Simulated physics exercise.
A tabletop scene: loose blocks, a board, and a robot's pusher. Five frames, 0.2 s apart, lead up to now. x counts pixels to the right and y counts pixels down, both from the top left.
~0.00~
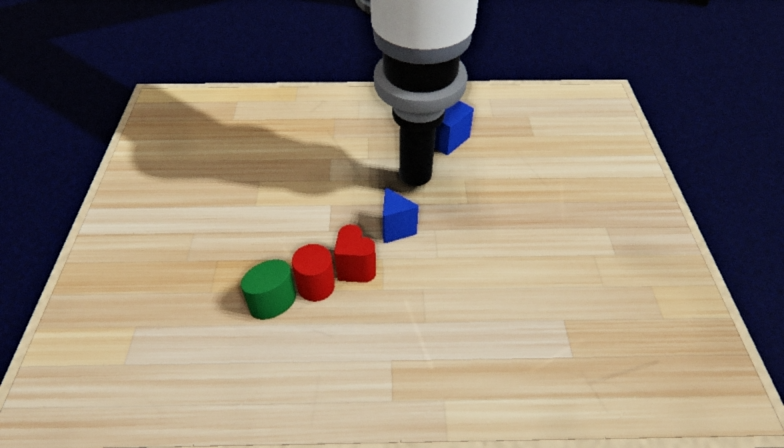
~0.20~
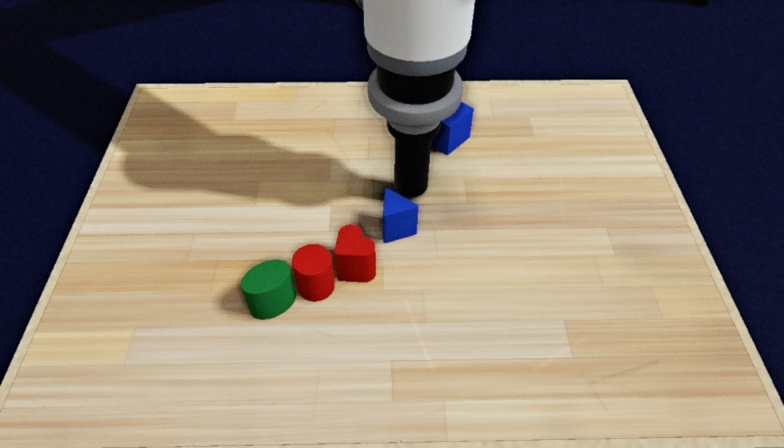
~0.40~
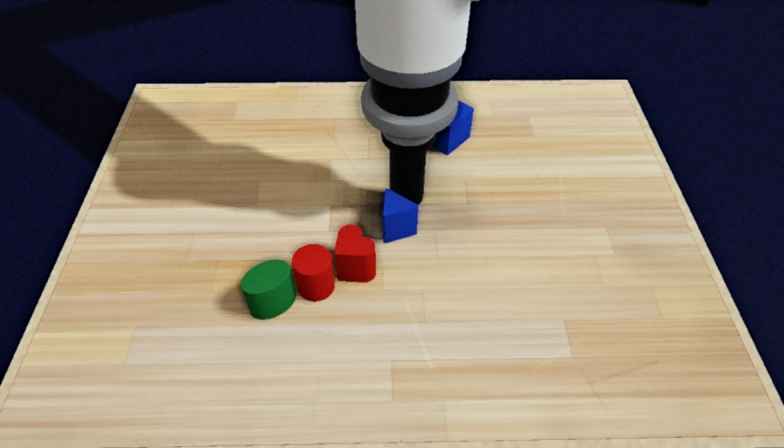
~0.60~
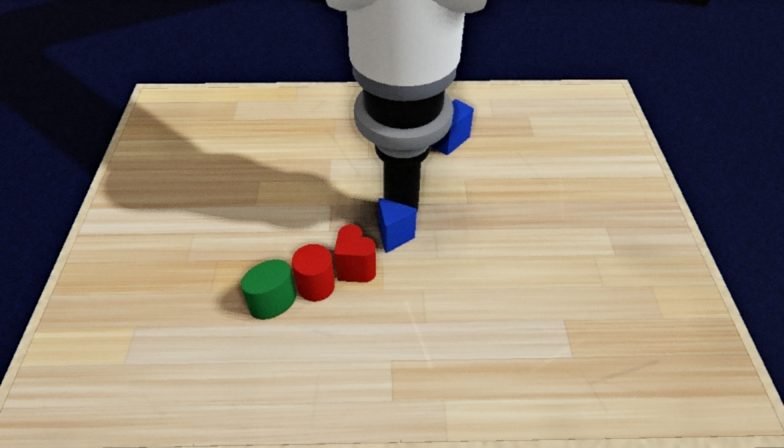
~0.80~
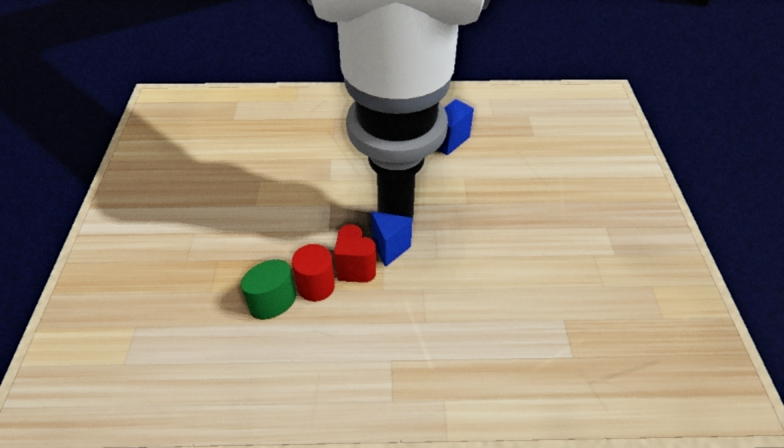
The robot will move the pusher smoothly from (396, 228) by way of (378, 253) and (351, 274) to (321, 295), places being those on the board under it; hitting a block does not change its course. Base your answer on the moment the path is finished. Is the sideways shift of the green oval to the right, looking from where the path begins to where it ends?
Yes, I think so.
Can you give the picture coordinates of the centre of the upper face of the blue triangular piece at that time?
About (378, 262).
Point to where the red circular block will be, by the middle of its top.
It will end up at (279, 286).
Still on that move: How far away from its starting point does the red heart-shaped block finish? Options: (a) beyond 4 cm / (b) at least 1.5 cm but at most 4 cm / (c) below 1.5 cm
a.
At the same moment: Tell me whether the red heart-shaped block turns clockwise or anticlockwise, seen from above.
It spins against the clock.
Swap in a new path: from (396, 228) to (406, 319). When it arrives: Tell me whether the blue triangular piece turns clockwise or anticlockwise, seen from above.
Prediction: Clockwise.
The first path, step by step. One third of the way, pusher at (377, 245); red circular block at (307, 260); red heart-shaped block at (349, 248), turned 20° clockwise; blue triangular piece at (383, 252).
Two thirds of the way, pusher at (350, 266); green oval at (250, 279), turned 15° anticlockwise; red circular block at (293, 273); red heart-shaped block at (334, 274), turned 25° anticlockwise; blue triangular piece at (378, 262), turned 45° anticlockwise.
At the end, pusher at (320, 287); green oval at (242, 278), turned 20° anticlockwise; red circular block at (279, 286); red heart-shaped block at (325, 297), turned 70° anticlockwise; blue triangular piece at (378, 262), turned 45° anticlockwise.
